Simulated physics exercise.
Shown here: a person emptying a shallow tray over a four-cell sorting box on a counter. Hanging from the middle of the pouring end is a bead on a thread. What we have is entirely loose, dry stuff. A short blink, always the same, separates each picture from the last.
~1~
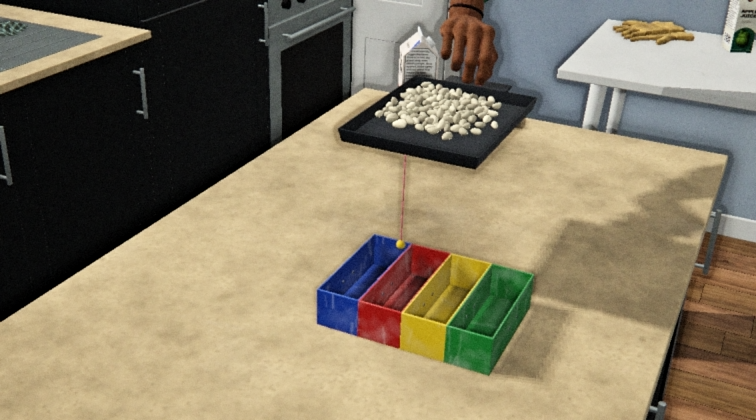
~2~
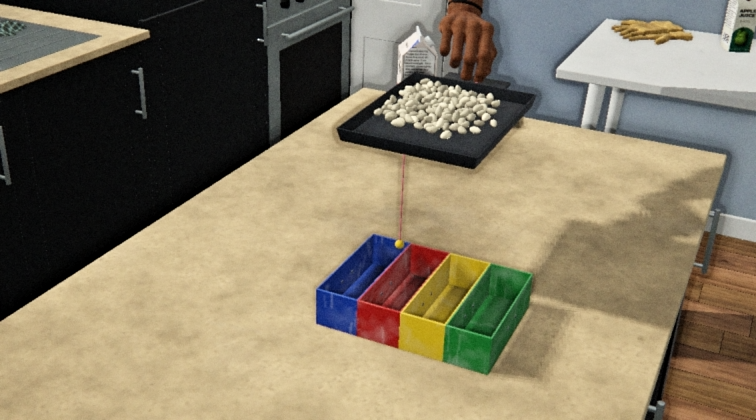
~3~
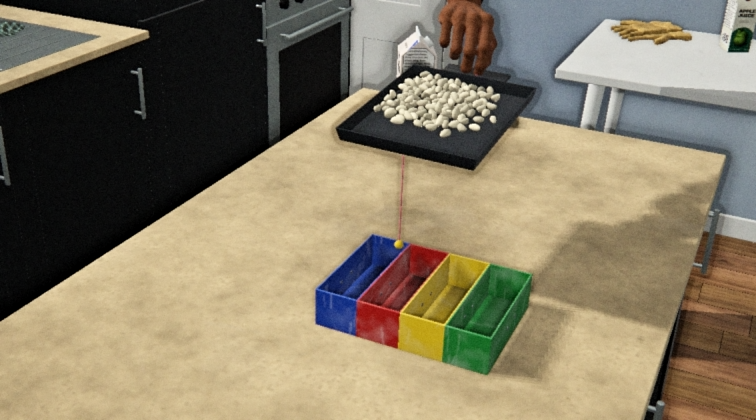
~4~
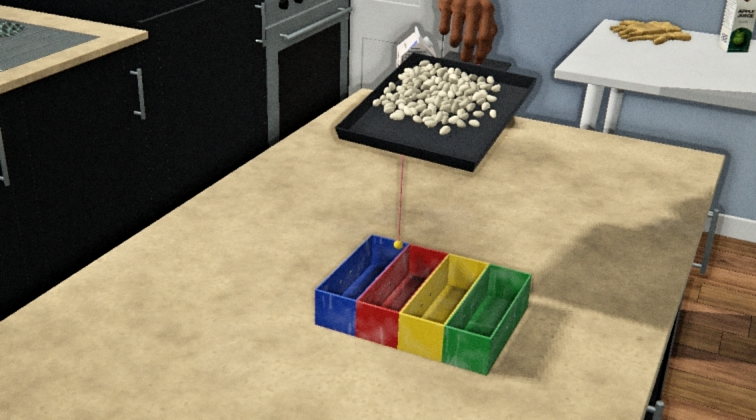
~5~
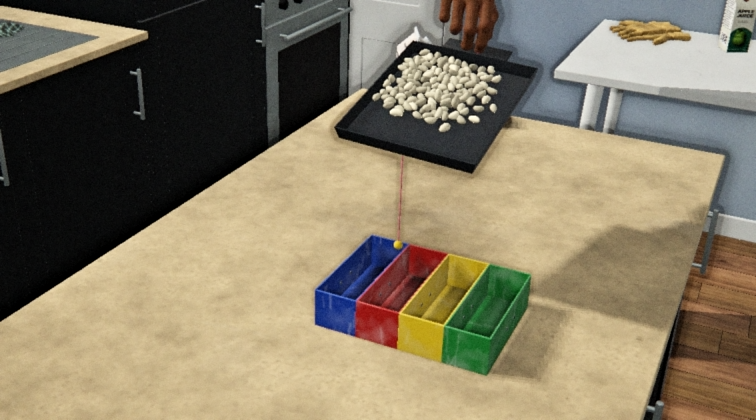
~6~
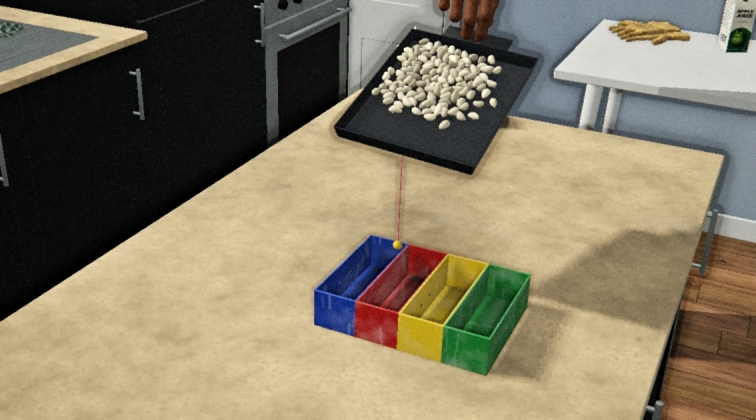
A dark shallow tray heaped with white beans, a hand at its far edge, hangs over a pale kitchen counter seen from above at an angle. Below its near edge a yellow bead dangles on a thin reddish thread beside an open box with blue, red, yellow and green cells from left to right. The tray's far side gradually rises, steepening its slope toward the viewer, and its near edge dips slightly rightward while the view stays practically still.
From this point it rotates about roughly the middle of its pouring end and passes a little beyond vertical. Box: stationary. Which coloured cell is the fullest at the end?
The yellow one.
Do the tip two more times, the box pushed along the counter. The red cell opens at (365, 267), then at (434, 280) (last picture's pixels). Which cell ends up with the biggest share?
The first time it is green; the second time it is the cell in red.
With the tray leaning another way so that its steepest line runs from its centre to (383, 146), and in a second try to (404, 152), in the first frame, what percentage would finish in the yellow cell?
I'd say some 0 in a hundred at first, then 20 in a hundred.
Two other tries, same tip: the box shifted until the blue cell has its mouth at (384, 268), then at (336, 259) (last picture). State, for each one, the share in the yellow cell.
About 30 and 30 per cent respectively.
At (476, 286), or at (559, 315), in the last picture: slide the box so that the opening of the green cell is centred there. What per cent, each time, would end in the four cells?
Around 90 percent the first time, around 60 percent the second.
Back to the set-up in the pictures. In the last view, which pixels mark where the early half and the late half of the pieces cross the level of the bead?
I'd say around (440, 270) at first, then around (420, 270).
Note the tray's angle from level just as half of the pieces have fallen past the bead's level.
Around 105 degrees of turn.
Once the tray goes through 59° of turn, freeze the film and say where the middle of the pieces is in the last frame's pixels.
Look close to (429, 130) in the last picture.
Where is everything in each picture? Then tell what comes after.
The first frame shows corners of the pouring end at (342, 128) and (476, 156), level; middle of the load at (438, 109), white beans; bead on its thread at (401, 245); blue cell at (338, 309); red cell at (380, 321); yellow cell at (423, 334); green cell at (468, 347).
The second frame shows corners of the pouring end at (341, 128) and (475, 156), level; middle of the load at (436, 107).
The third frame shows corners of the pouring end at (340, 127) and (474, 157), tipped barely, lowest at the right corner; middle of the load at (436, 102).
The fourth frame shows corners of the pouring end at (339, 127) and (473, 160), tipped a little, lowest at the right corner; middle of the load at (436, 95).
The fifth frame shows corners of the pouring end at (339, 126) and (473, 162), tipped a little, lowest at the right corner; middle of the load at (445, 84).
The sixth frame shows corners of the pouring end at (338, 126) and (472, 164), tipped clearly, lowest at the right corner; middle of the load at (445, 77); blue cell at (335, 310); red cell at (377, 322); yellow cell at (420, 334); green cell at (466, 347).
Soon, tray tipped steeply; nearly all on the tray; a small part falling or outside the box.
A while on, tray tipped right over; about half on the tray; a small part in the yellow cell; a small part in the red cell; a small part in the blue cell; a stray few in the green cell; a small part falling or outside the box.
Towards the end, tray tipped past a quarter turn; about a third in the yellow cell; about a quarter in the red cell; about a quarter in the blue cell; a small part in the green cell; a stray few falling or outside the box.
Finally, tray tipped past a quarter turn; about a third in the yellow cell; about a quarter in the red cell; about a quarter in the blue cell; a small part in the green cell; a stray few outside the box.
